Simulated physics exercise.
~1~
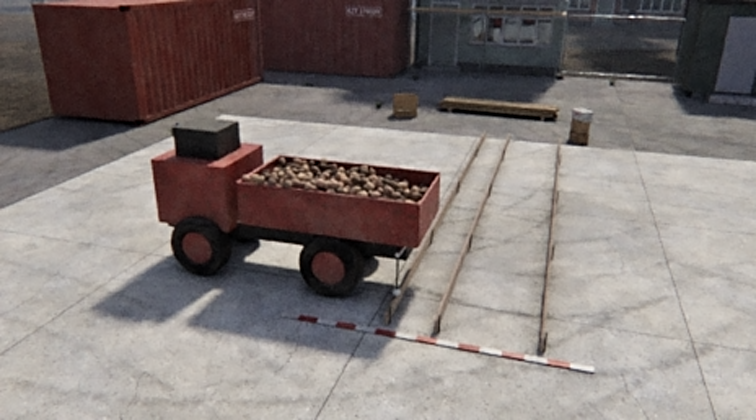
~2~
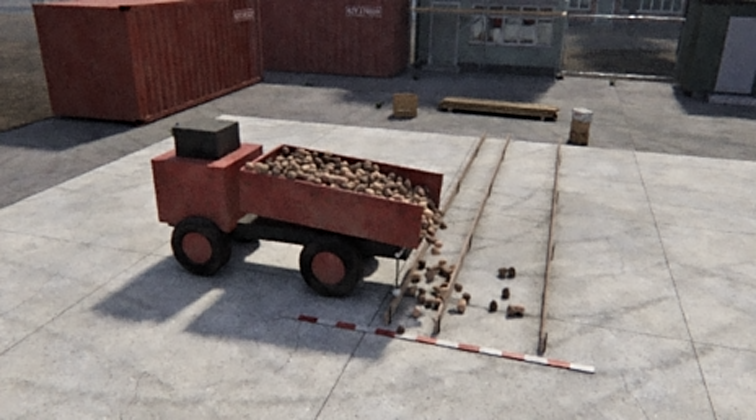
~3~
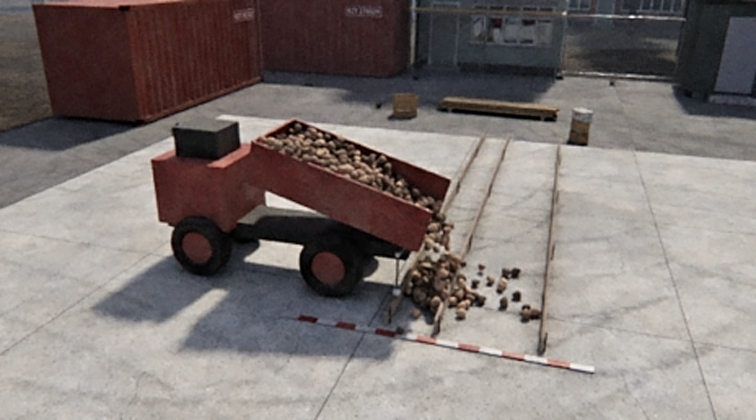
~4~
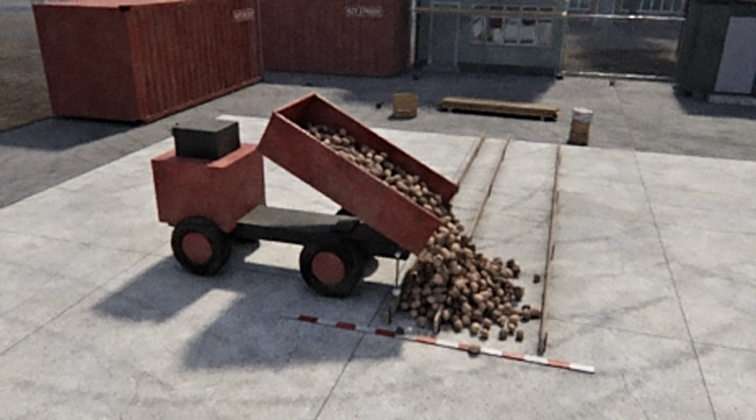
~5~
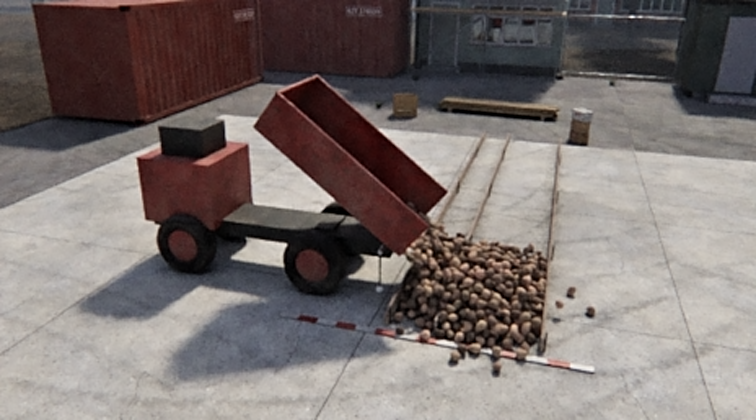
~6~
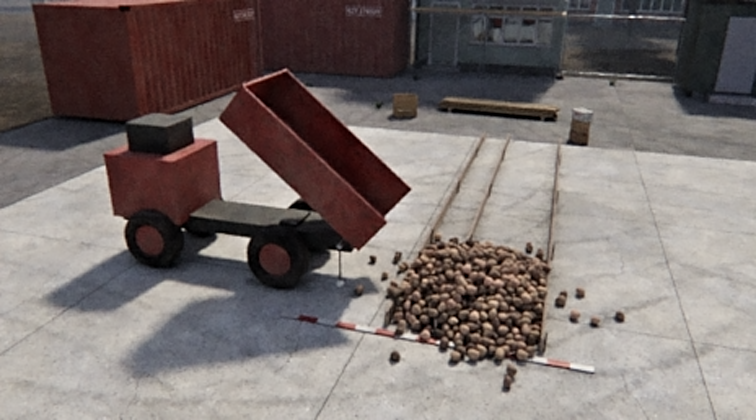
A red toy-like tipper truck loaded with brown cobbles stands on a pale concrete yard, seen from above and to one side, with rust-red containers and a fence behind. To its right, thin boards lie on the ground beside a red-and-white striped staff. The truck's body begins to tilt, and stones spill from its right end between the boards. It tips steeper, and the stones pour into a growing heap. As it empties, the truck rolls left, its body still raised. The heap rests between the boards, mostly toward the right, with a few strays around it.
